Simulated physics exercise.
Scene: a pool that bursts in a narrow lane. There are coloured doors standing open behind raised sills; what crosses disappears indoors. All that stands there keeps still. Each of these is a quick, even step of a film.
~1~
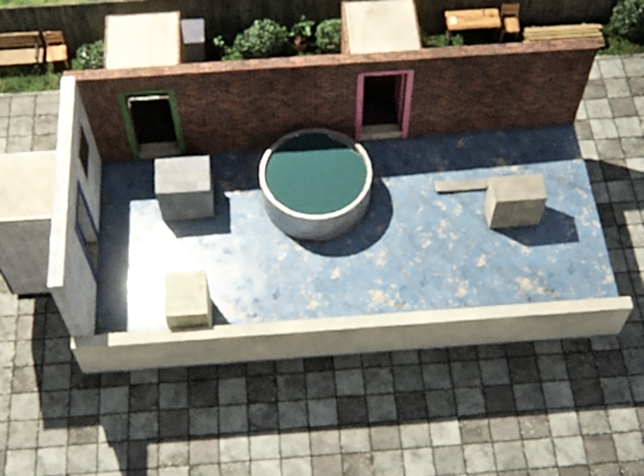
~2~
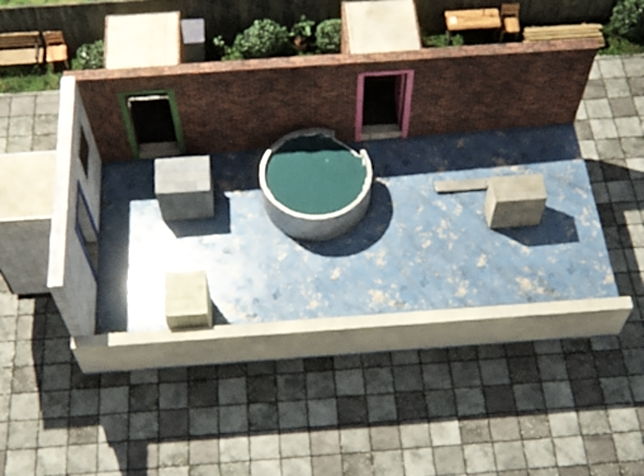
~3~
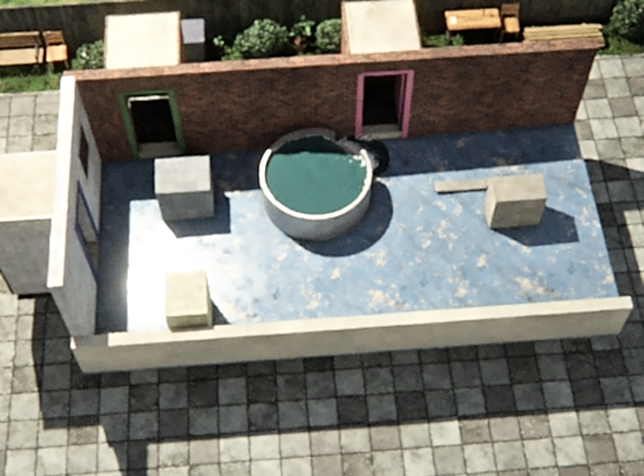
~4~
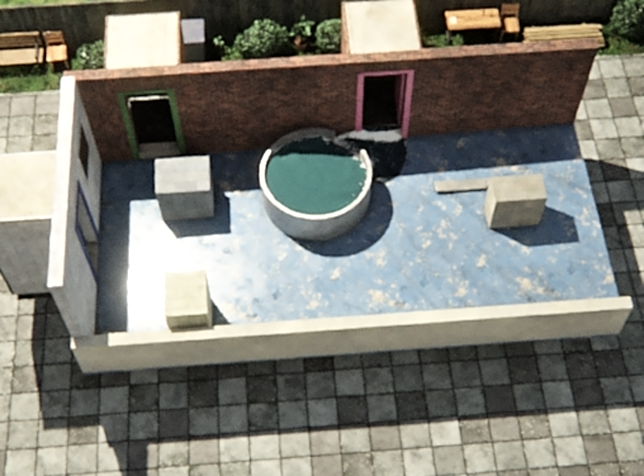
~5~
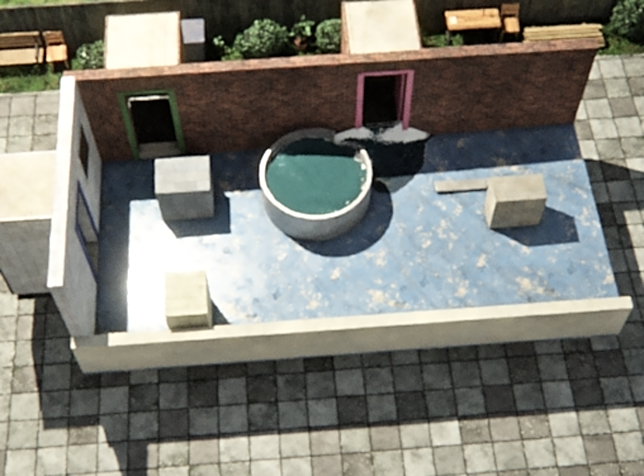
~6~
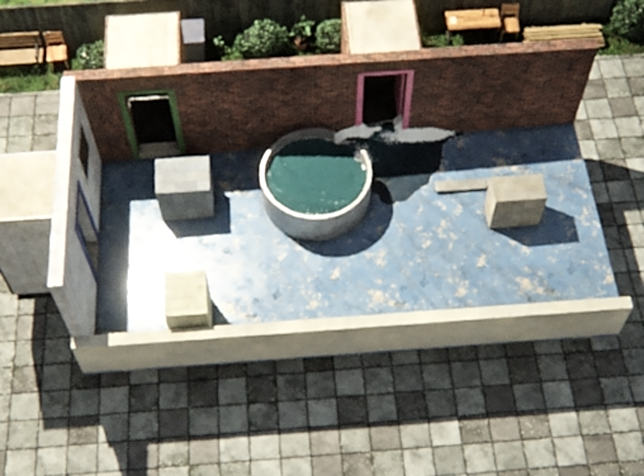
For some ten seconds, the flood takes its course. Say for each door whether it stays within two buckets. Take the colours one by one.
Outcome: The pink door will be deluged; the green door will not go over two buckets; the blue door will not go over two buckets.
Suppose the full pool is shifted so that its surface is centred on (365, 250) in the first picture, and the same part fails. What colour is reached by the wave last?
Last comes the blue-painted one.
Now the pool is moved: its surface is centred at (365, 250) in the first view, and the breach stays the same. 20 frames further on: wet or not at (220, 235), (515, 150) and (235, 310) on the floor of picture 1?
Result: Spared; inundated; spared.
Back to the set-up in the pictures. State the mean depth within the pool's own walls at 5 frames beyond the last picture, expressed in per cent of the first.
Somewhere near 74 %, give or take.
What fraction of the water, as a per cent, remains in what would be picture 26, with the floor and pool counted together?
Close to 80 in a hundred.
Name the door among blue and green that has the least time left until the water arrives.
I'd say the green one.
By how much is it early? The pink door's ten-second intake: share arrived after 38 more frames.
Roughly 100 %.
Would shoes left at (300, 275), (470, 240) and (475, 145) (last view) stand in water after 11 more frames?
Point 1: Not wet; point 2: Not wet; point 3: Drenched.
A moment on, water covers 15 % of the floor; the pink door over two buckets in, the green door not reached, the blue door not reached.
Next, water covers 25 % of the floor; the pink door far over two buckets in, the green door wet at the sill, nothing in, the blue door not reached.
Then, water covers 35 % of the floor; the pink door far over two buckets in, the green door wet at the sill, nothing in, the blue door not reached.
Later, water covers 45 % of the floor; the pink door far over two buckets in, the green door wet at the sill, nothing in, the blue door wet at the sill, nothing in.
In the end, water covers 60 % of the floor; the pink door far over two buckets in, the green door wet at the sill, nothing in, the blue door wet at the sill, nothing in.
